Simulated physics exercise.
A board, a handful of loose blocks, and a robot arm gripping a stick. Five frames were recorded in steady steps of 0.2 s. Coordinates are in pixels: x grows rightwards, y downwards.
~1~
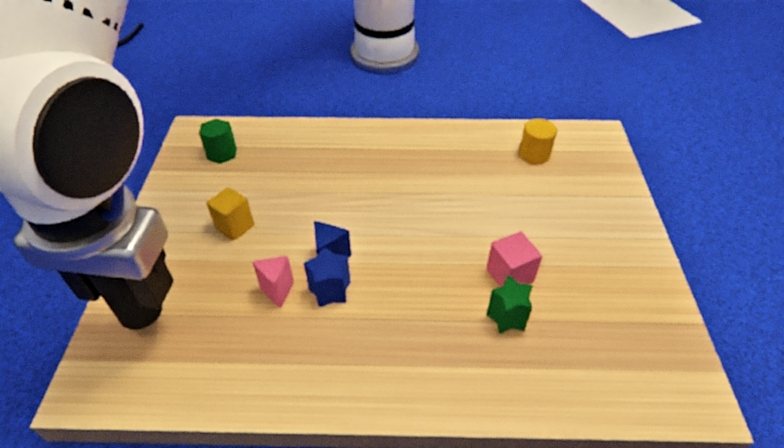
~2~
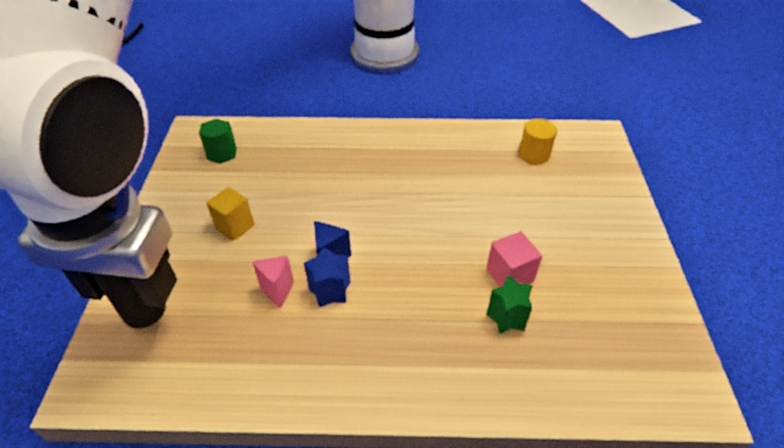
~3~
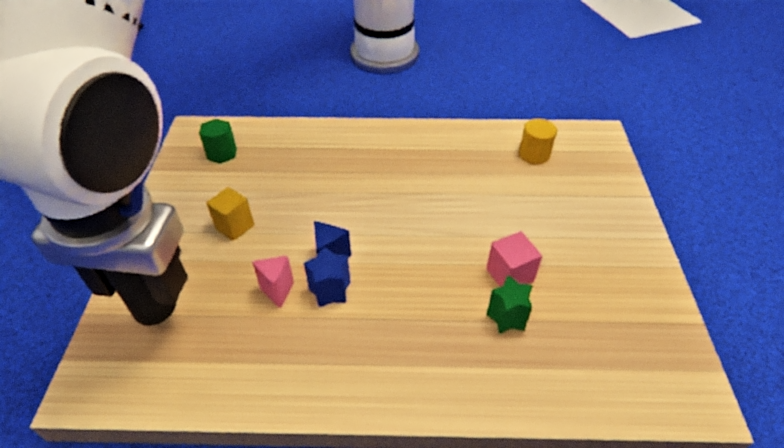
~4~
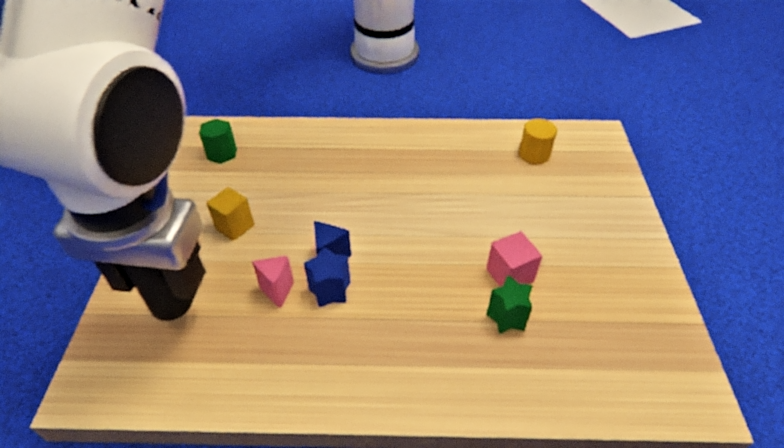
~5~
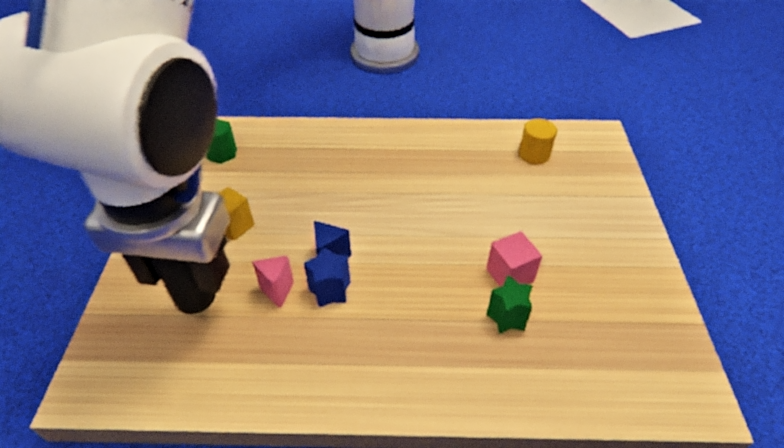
A white robot arm with a dark gripper reaches over the left side of a light wooden board on a blue surface, seen from above at an angle. Pink and blue blocks sit left of centre, a pink block and green star at right, with green and yellow ones farther back. The arm slides slowly, then faster, rightward toward the pink three-sided block, while the blocks and camera stay still.
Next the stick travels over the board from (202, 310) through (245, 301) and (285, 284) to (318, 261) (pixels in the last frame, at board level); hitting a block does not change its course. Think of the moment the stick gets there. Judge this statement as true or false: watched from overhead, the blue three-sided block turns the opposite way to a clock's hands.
Verdict: True.
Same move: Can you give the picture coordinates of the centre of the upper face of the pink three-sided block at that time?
I predict (344, 241).
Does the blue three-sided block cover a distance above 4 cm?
No, it doesn't check out.
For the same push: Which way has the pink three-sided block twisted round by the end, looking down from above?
Looking down on the board, it turns clockwise.
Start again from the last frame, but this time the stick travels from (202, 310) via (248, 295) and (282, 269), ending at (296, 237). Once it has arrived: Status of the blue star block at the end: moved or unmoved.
The block in question is displaced by the end.
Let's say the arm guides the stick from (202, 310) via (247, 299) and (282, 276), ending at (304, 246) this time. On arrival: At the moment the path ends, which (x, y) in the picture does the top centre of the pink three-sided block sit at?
My best guess is (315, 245).
What follows on the original path. One third of the way, stick (242, 288); nothing pushed yet.
Two thirds of the way, stick (282, 271); pink three-sided block (311, 254), turned 40° clockwise; blue star block (338, 267); blue three-sided block (330, 231), turned 10° anticlockwise.
At the end, stick (315, 248); pink three-sided block (344, 241), turned 45° clockwise; blue star block (344, 267), turned 25° clockwise; blue three-sided block (346, 221), turned 50° anticlockwise.
